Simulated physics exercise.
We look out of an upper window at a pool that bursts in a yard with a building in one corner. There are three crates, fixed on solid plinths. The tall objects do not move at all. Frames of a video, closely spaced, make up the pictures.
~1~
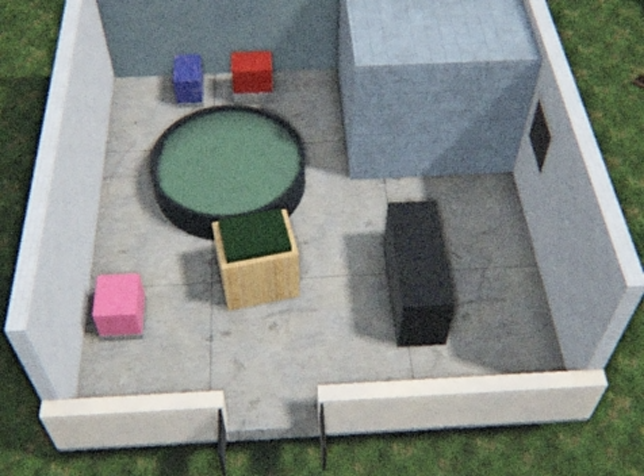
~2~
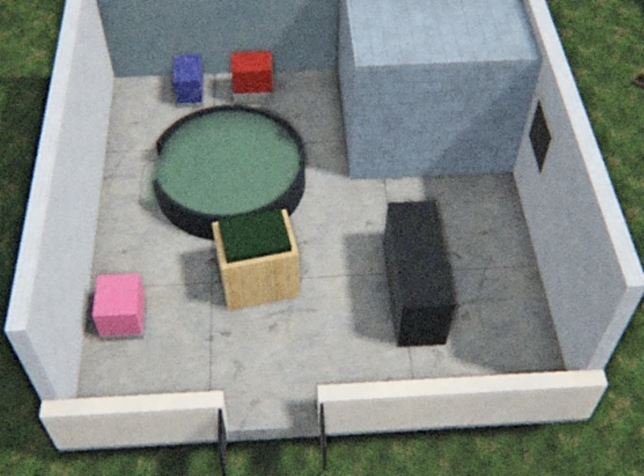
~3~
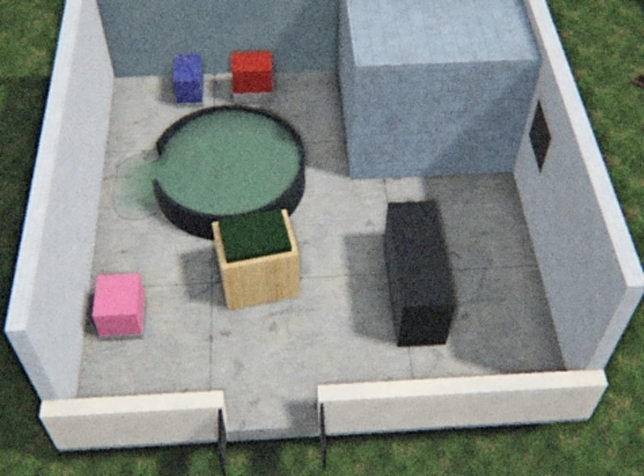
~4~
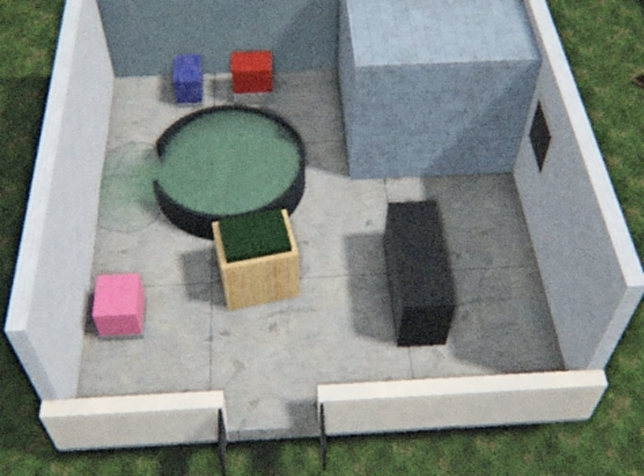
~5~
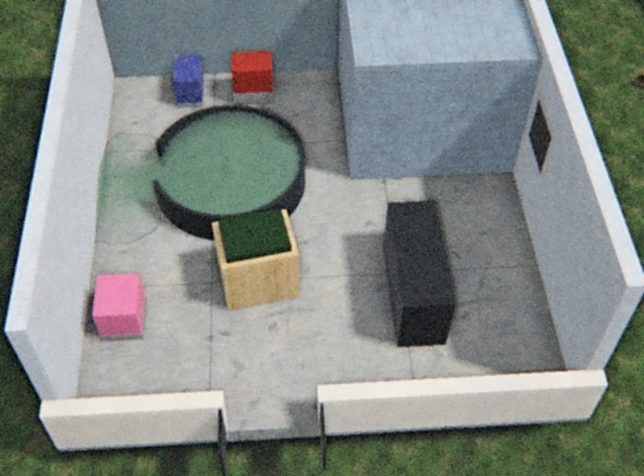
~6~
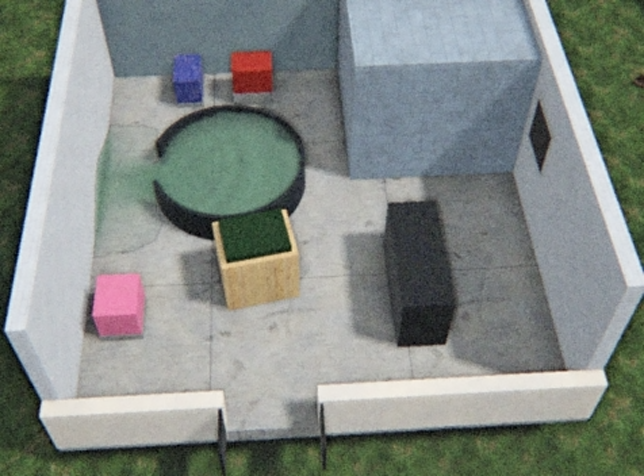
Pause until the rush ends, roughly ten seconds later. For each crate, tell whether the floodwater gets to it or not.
Crate by crate: Blue crate - reached; pink crate - reached; red crate - not reached.
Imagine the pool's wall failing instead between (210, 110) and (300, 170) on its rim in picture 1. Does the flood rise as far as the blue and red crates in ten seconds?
In short: Blue crate gets drenched; red crate gets drenched.
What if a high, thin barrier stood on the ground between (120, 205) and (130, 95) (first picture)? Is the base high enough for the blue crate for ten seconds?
As for the blue crate, it gets flooded.
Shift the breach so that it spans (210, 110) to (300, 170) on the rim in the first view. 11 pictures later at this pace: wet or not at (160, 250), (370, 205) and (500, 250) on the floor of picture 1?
Order as asked: Untouched, swamped, swamped.
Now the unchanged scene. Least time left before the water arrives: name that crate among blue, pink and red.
That one is the pink crate.
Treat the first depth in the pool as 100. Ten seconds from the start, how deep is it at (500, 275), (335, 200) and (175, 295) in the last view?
Estimated readings in sequence: 0, 8, 12 percent.
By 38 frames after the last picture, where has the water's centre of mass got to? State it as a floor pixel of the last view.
Roughly (200, 195).
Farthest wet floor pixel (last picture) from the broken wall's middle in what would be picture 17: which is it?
Somewhere near (74, 425).
A moment on, water covers 10 % of the floor; the blue crate not reached, the pink crate water round its plinth, the red crate not reached.
Next, water covers 20 % of the floor; the blue crate water round its plinth, the pink crate water round its plinth, the red crate not reached.
Then, water covers 40 % of the floor; the blue crate water round its plinth, the pink crate water round its plinth, the red crate water round its plinth.
Later, water covers 55 % of the floor; the blue crate water round its plinth, the pink crate water round its plinth, the red crate water round its plinth.
In the end, water covers 80 % of the floor; the blue crate was topped, the pink crate was topped, the red crate stayed above the water.
